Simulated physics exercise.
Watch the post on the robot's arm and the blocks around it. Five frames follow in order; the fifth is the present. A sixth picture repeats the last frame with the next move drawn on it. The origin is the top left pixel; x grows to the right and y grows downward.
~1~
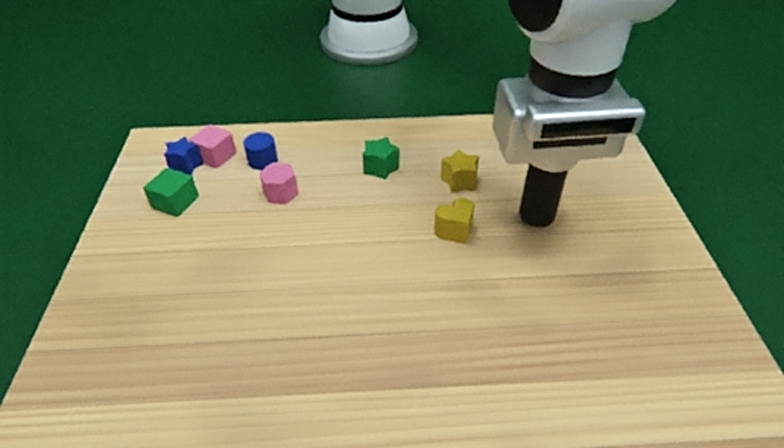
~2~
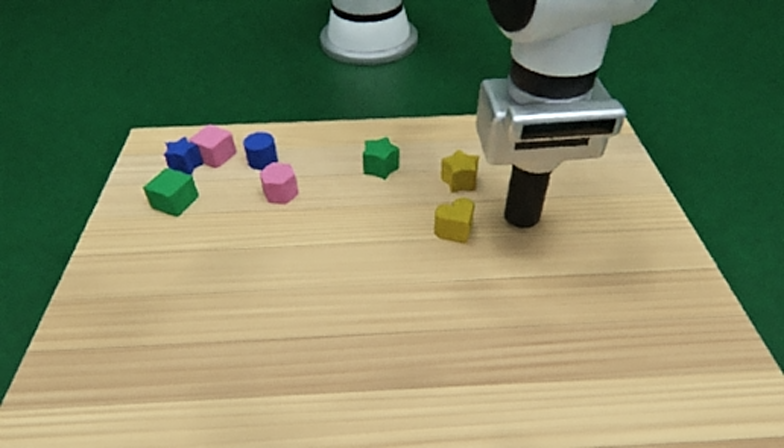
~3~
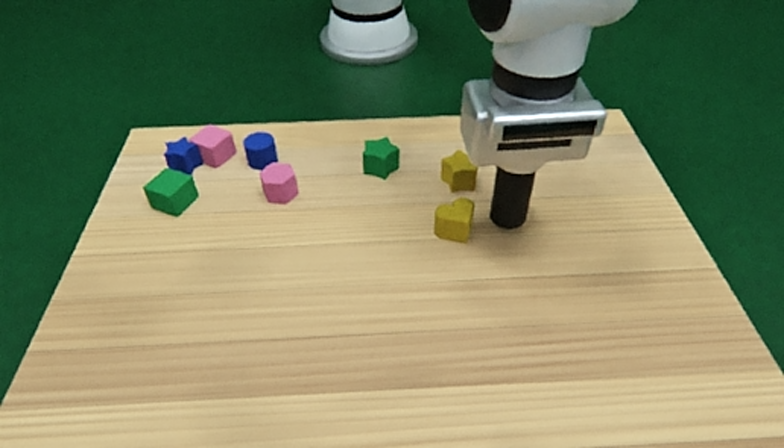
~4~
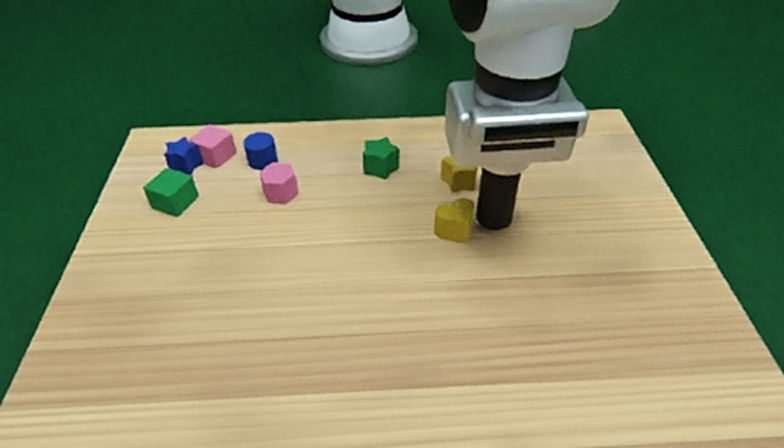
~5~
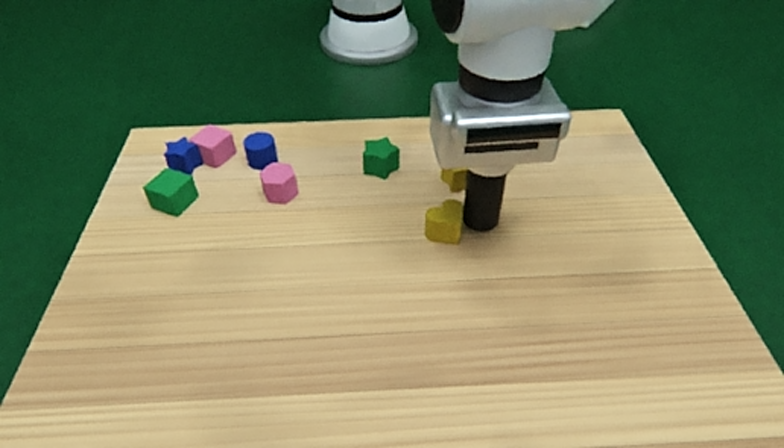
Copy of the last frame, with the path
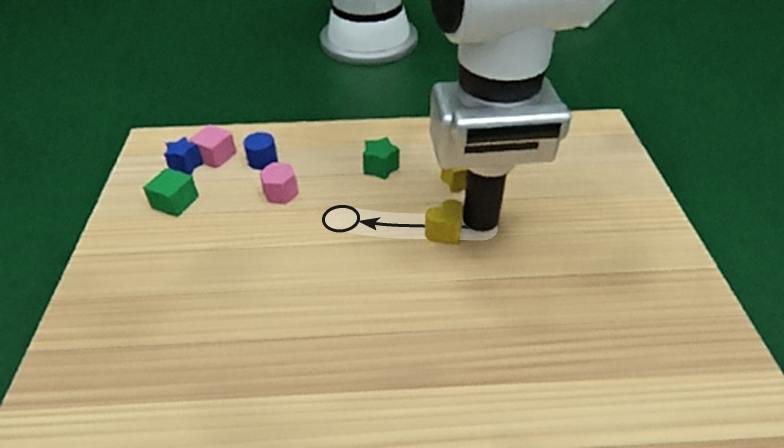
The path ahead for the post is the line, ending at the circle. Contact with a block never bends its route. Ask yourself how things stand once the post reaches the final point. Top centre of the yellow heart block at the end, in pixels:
Its top middle: (383, 228).
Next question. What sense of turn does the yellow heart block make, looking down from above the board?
From above, the turn goes anticlockwise.
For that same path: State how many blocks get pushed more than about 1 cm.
By the end, one block will have moved.
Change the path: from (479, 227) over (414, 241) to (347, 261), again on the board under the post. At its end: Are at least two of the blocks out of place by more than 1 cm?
No, it doesn't check out.
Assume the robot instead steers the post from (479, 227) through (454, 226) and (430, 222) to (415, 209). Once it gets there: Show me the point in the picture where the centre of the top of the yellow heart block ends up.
At pixel (408, 218).
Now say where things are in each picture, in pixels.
Post's lower end (537, 215); yellow heart block (457, 210); yellow star block (462, 161), in the first frame.
Post (522, 216); blocks still, in the second frame.
Post (508, 217); blocks still, in the third frame.
Post (494, 218); blocks still, in the fourth frame.
Post (481, 219); yellow heart block (447, 212); yellow star block hidden, in the fifth frame.
Drawn move, from (479, 227) through (409, 226) to (341, 218).
On the path given first. One third of the way, post (433, 218); yellow heart block (406, 220), turned 55° anticlockwise.
Two thirds of the way, post (386, 217); yellow heart block (383, 228), turned 90° anticlockwise.
At the end, post (340, 210); yellow heart block (382, 228), turned 90° anticlockwise; yellow star block still.
